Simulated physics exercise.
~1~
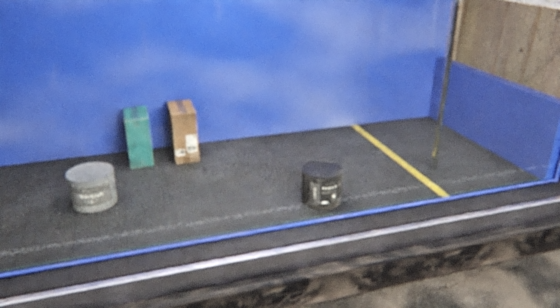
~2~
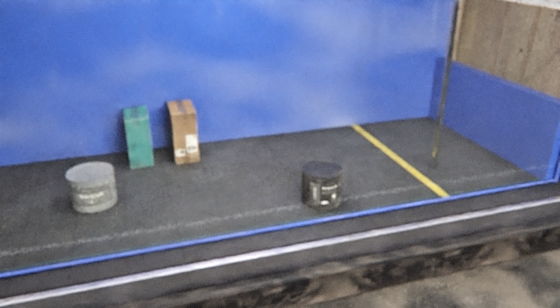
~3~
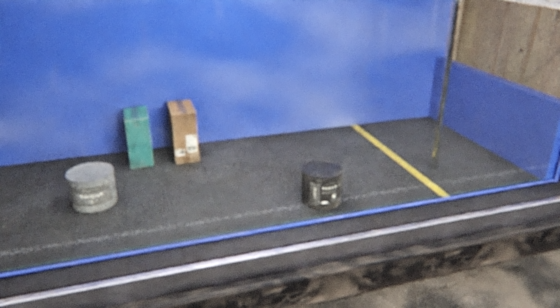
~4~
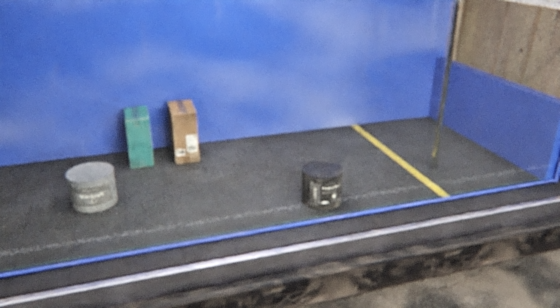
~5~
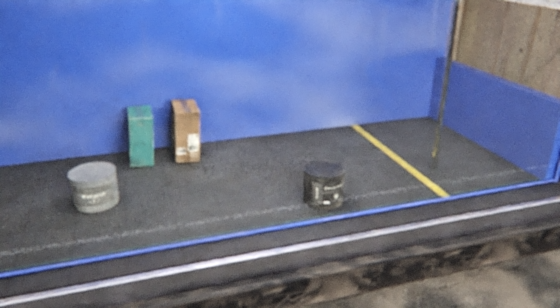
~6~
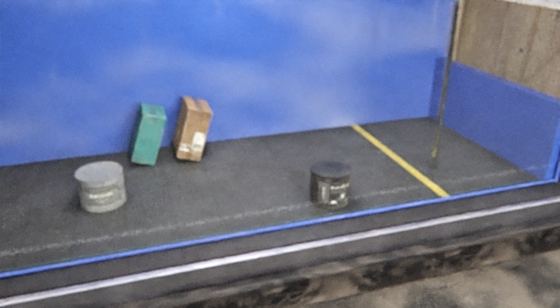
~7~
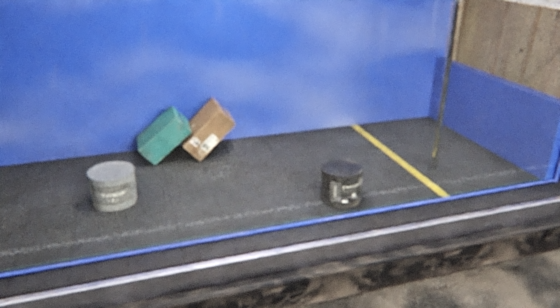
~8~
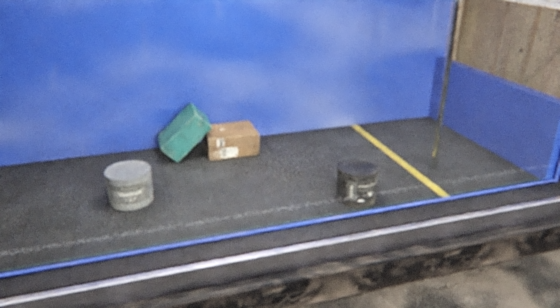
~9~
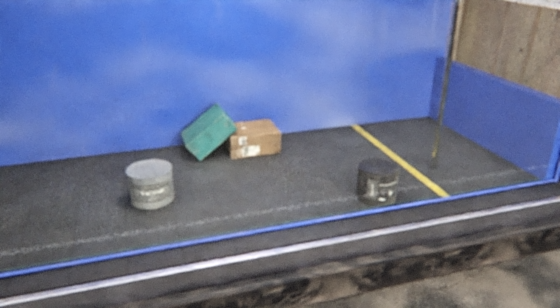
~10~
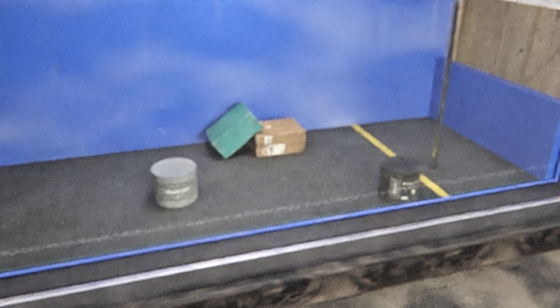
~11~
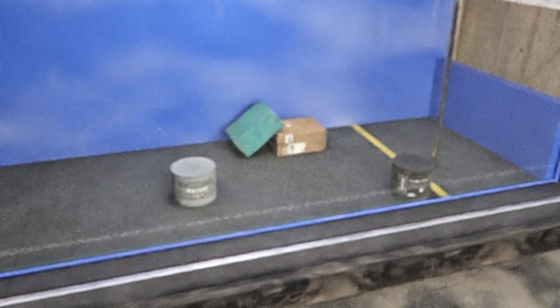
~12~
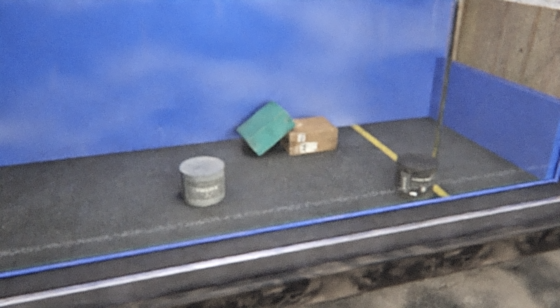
To begin with, a grey bucket, upright teal and brown packs, and a black bucket stand still on the dark floor of a blue-walled bay, left of a yellow line. Both buckets start sliding right as the two packs tip the same way. The brown pack topples onto its side, while the teal one stays tilted against it. All four then slide further right together, the buckets remaining upright, before their movement slows. At the end, the grey bucket is well short of the line, the teal pack still leans on the brown one, and the black bucket sits just short of the line, partly hiding it.
